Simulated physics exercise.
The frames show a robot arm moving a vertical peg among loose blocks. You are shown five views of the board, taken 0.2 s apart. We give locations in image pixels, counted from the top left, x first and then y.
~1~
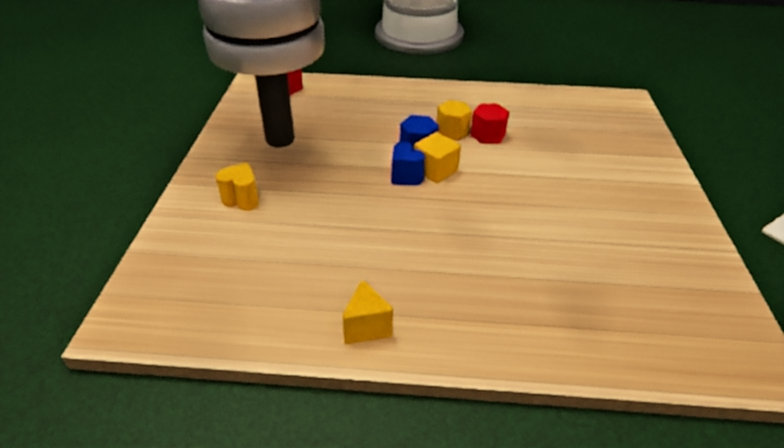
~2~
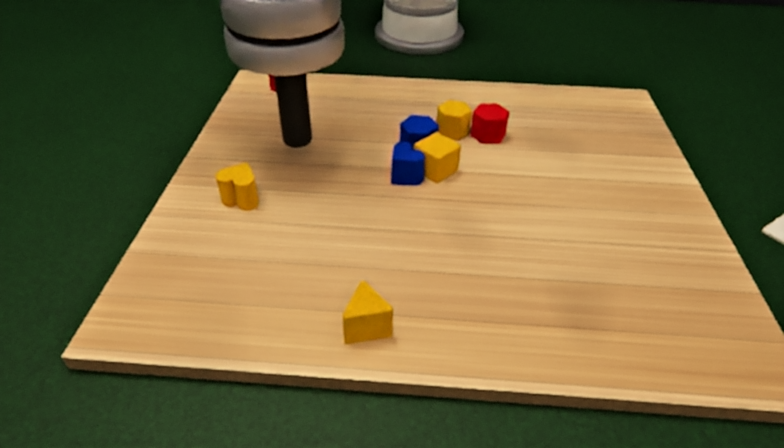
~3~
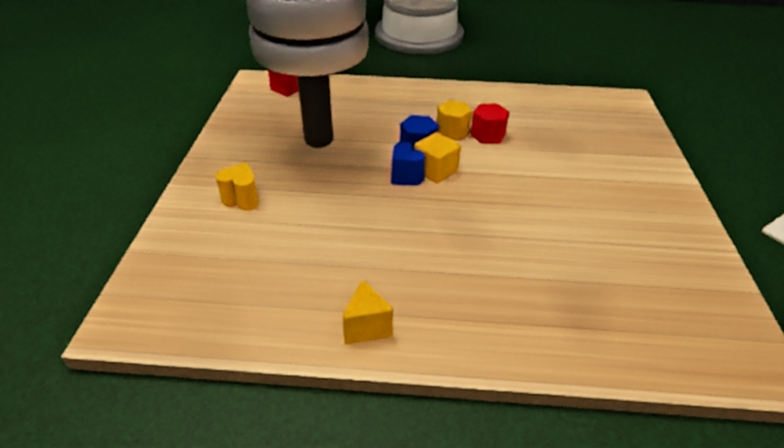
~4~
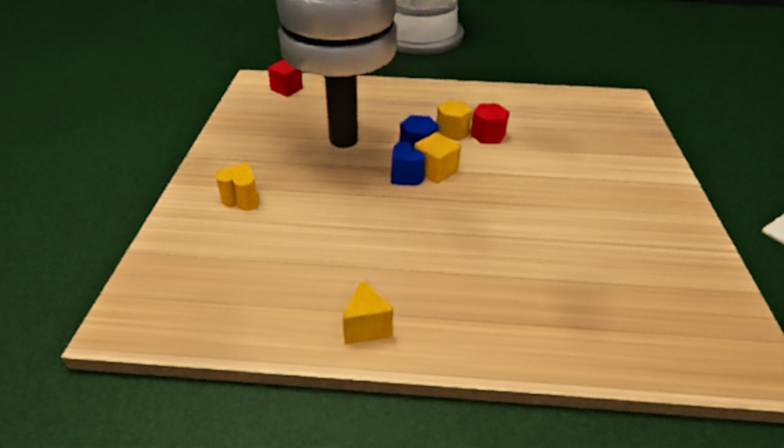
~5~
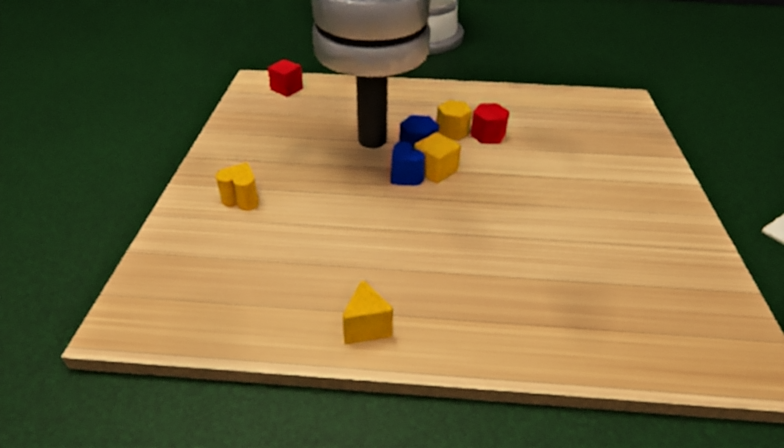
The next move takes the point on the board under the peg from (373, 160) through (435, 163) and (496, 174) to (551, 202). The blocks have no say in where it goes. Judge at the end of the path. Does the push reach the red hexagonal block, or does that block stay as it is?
That block stays.
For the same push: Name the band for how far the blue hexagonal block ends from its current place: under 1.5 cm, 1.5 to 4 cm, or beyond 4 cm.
Of the three bands, it's 1.5 to 4 cm.
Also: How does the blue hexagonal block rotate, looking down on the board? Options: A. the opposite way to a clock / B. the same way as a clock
The answer is A.
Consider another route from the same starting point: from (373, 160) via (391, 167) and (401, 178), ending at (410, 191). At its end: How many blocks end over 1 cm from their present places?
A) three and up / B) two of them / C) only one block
C - only one block.
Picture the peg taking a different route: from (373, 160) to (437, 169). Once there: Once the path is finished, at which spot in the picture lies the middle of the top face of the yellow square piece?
I predict (471, 150).
The first path, step by step. One third of the way, peg (436, 145); blue heart block (412, 156), turned 15° clockwise; blue hexagonal block (434, 120), turned 55° anticlockwise; yellow square piece (464, 150).
Two thirds of the way, peg (500, 156); blue heart block (412, 156), turned 15° clockwise; blue hexagonal block (435, 120), turned 60° anticlockwise; yellow square piece (503, 169), turned 55° clockwise.
At the end, peg (556, 184); blue heart block (412, 156), turned 15° clockwise; blue hexagonal block (435, 120), turned 60° anticlockwise; yellow square piece (508, 176), turned 85° clockwise; red hexagonal block not moved.
